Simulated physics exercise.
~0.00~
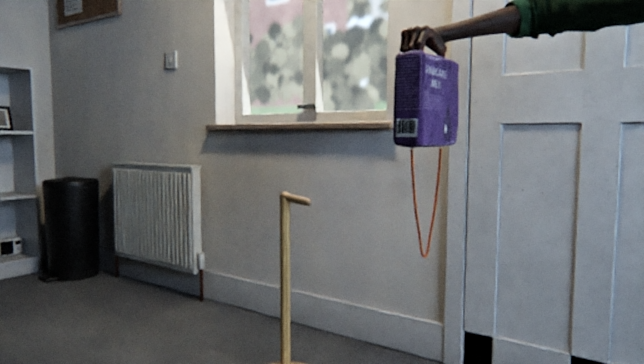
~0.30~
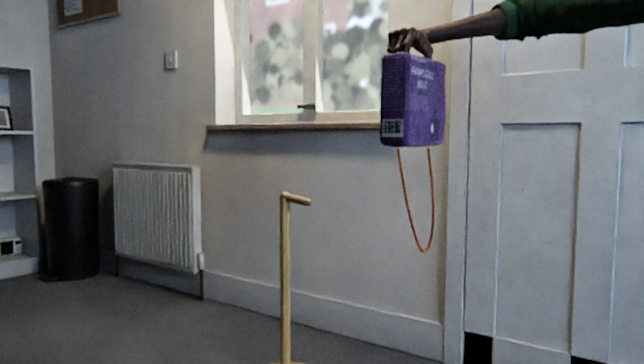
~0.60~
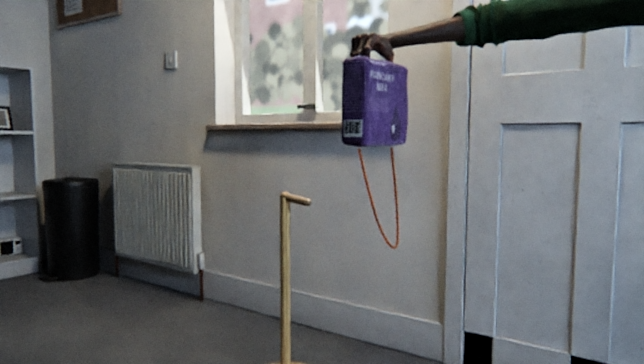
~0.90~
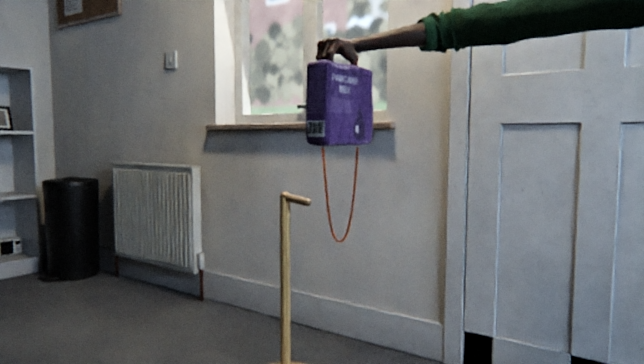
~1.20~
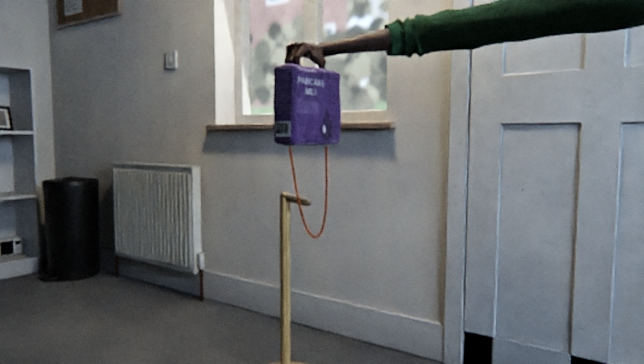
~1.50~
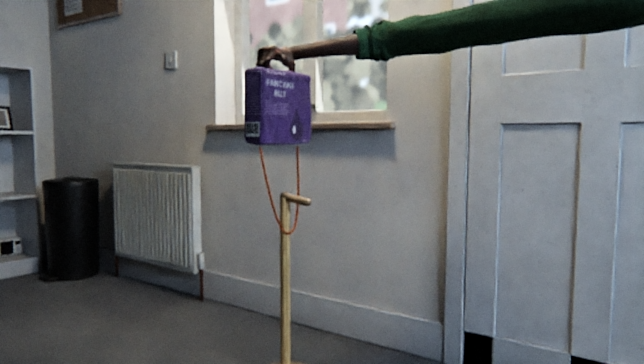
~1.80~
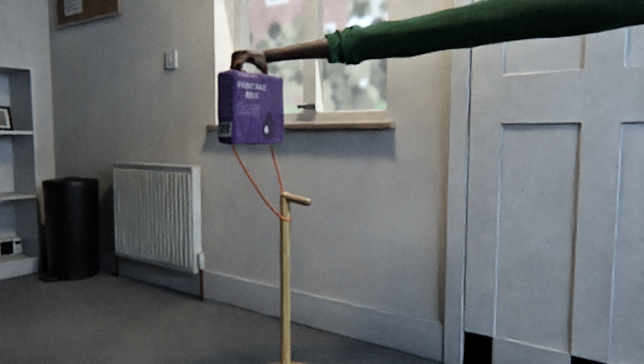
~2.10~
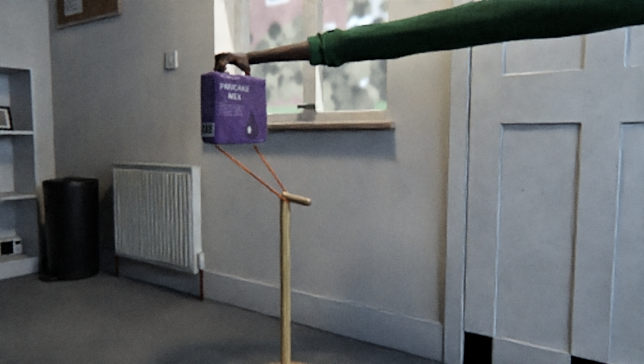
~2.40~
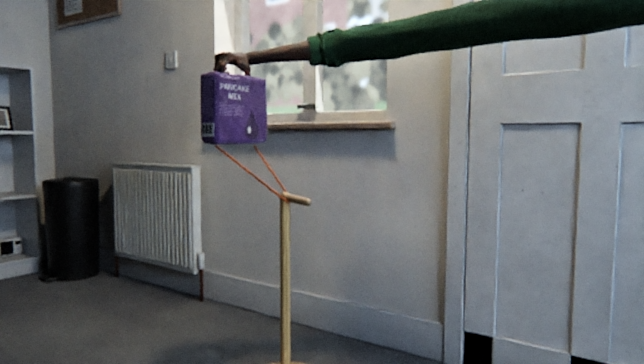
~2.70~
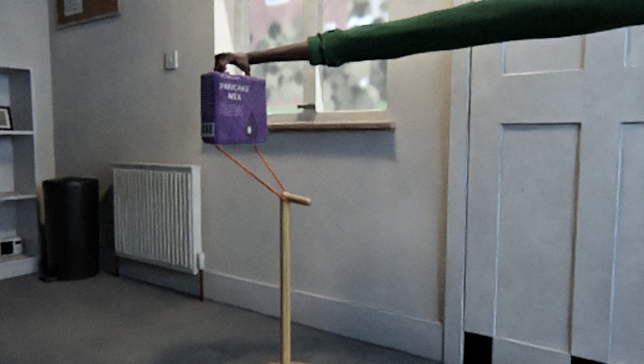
We see a hand in a green sleeve carry a purple bag leftward, an orange shoelace loop hanging beneath it, over a wooden post with a hook. The loop catches on the post and pulls taut as the bag passes, and the hand stops, holding it upright to the left.
